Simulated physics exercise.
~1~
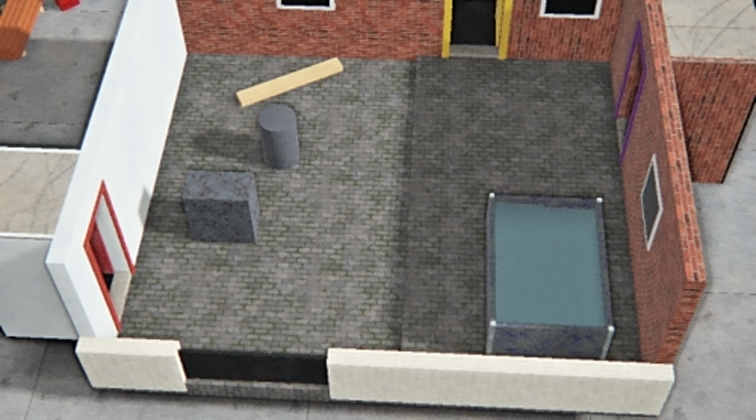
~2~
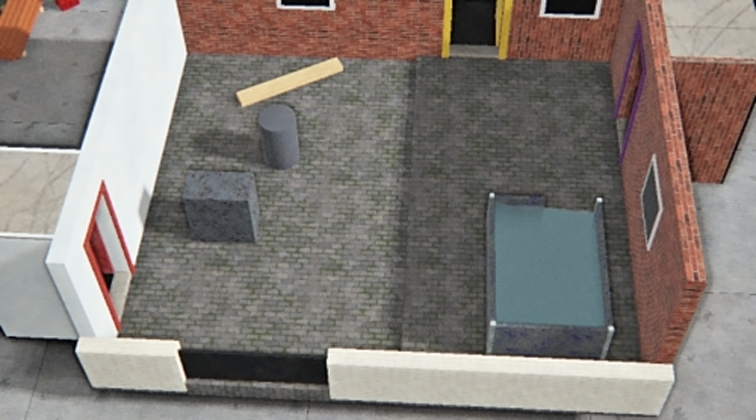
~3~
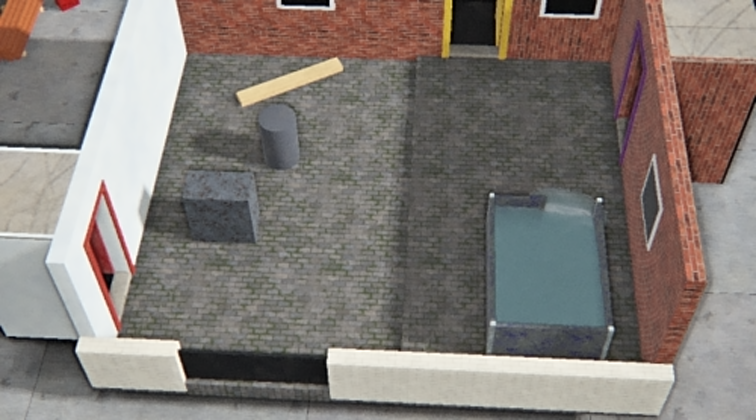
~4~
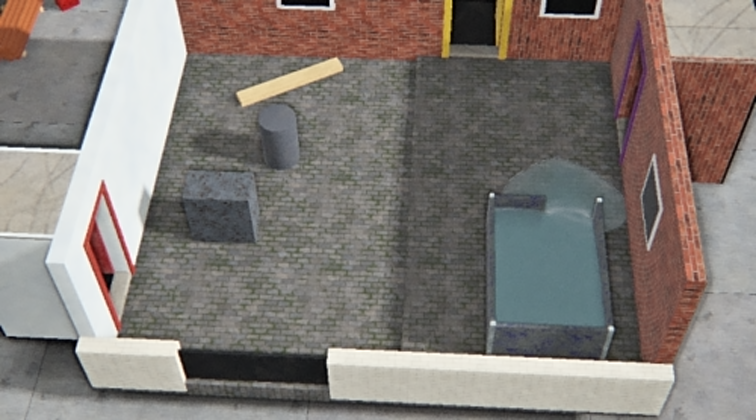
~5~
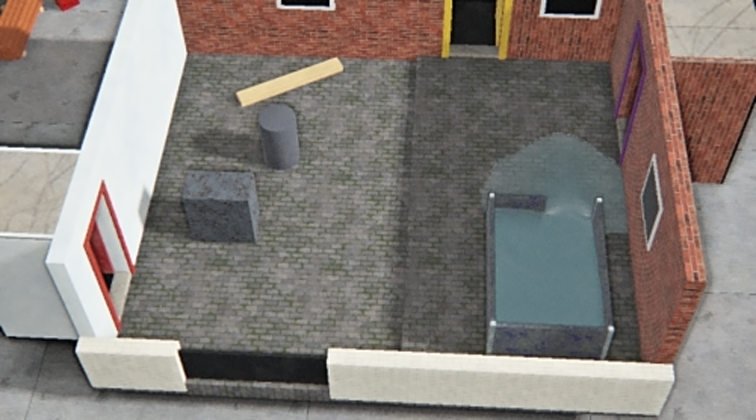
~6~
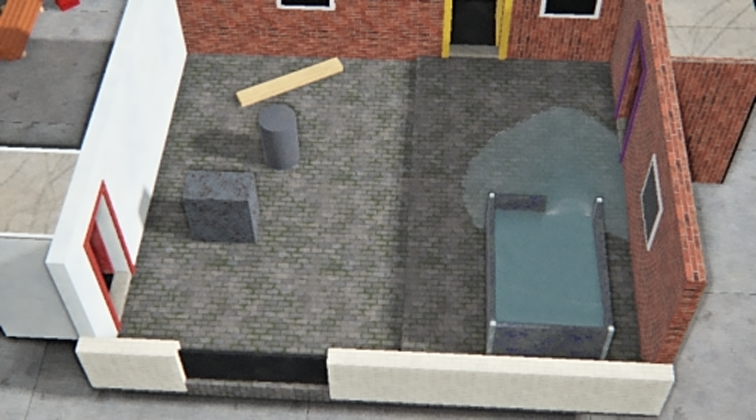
An open tank of blue-grey water stands at the right of a walled, dark-paved court, seen from high above by a still camera. A grey block, a grey cylinder and a pale plank sit to the left, with red, yellow and purple doorframes around the walls. The tank's far side opens, and water pours out through the gap, fanning across the paving toward the back and right wall.
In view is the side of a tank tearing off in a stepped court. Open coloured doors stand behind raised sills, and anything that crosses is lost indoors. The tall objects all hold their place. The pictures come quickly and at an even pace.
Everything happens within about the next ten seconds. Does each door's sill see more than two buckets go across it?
The sill of the yellow door does. The sill of the purple door does. The sill of the red door does not.
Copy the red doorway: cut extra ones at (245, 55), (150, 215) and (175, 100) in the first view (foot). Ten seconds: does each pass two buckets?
Result per door, in the listed order - below the line, below the line, below the line.
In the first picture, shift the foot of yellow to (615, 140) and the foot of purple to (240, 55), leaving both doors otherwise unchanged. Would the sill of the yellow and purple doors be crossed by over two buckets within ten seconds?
Result: Yellow goes past the limit, purple remains beneath it.
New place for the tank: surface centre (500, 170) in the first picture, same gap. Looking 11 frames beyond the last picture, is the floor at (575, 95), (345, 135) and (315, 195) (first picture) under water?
Result: Inundated; spared; spared.
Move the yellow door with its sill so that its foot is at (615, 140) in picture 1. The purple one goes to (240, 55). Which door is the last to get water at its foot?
Looks like the red door.
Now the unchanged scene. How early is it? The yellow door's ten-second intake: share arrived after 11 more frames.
15 %.
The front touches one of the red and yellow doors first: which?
Answer: The yellow-painted one.
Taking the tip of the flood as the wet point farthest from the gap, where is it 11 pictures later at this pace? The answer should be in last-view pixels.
Roughly at (393, 60).
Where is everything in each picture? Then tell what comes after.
The open tank at (548, 263) is whole and still, in the first frame.
The front is at a hidden place, out from the gap on the open tank's far side, in the second frame.
The front is at (546, 192), out from the gap on the open tank's far side, in the third frame.
The front is at (548, 164), out from the gap on the open tank's far side, in the fourth frame.
Water pours out on the open tank's far side and has run to (565, 138), in the fifth frame.
Water pours out on the open tank's far side and has run to (570, 112), in the sixth frame.
A moment on, water covers 20 % of the floor; the yellow door not reached, the purple door under two buckets in, the red door not reached.
Next, water covers 25 % of the floor; the yellow door under two buckets in, the purple door over two buckets in, the red door not reached.
Then, water covers 30 % of the floor; the yellow door over two buckets in, the purple door over two buckets in, the red door not reached.
Later, water covers 60 % of the floor; the yellow door over two buckets in, the purple door over two buckets in, the red door wet at the sill, nothing in.
In the end, water covers 85 % of the floor; the yellow door far over two buckets in, the purple door far over two buckets in, the red door wet at the sill, nothing in.
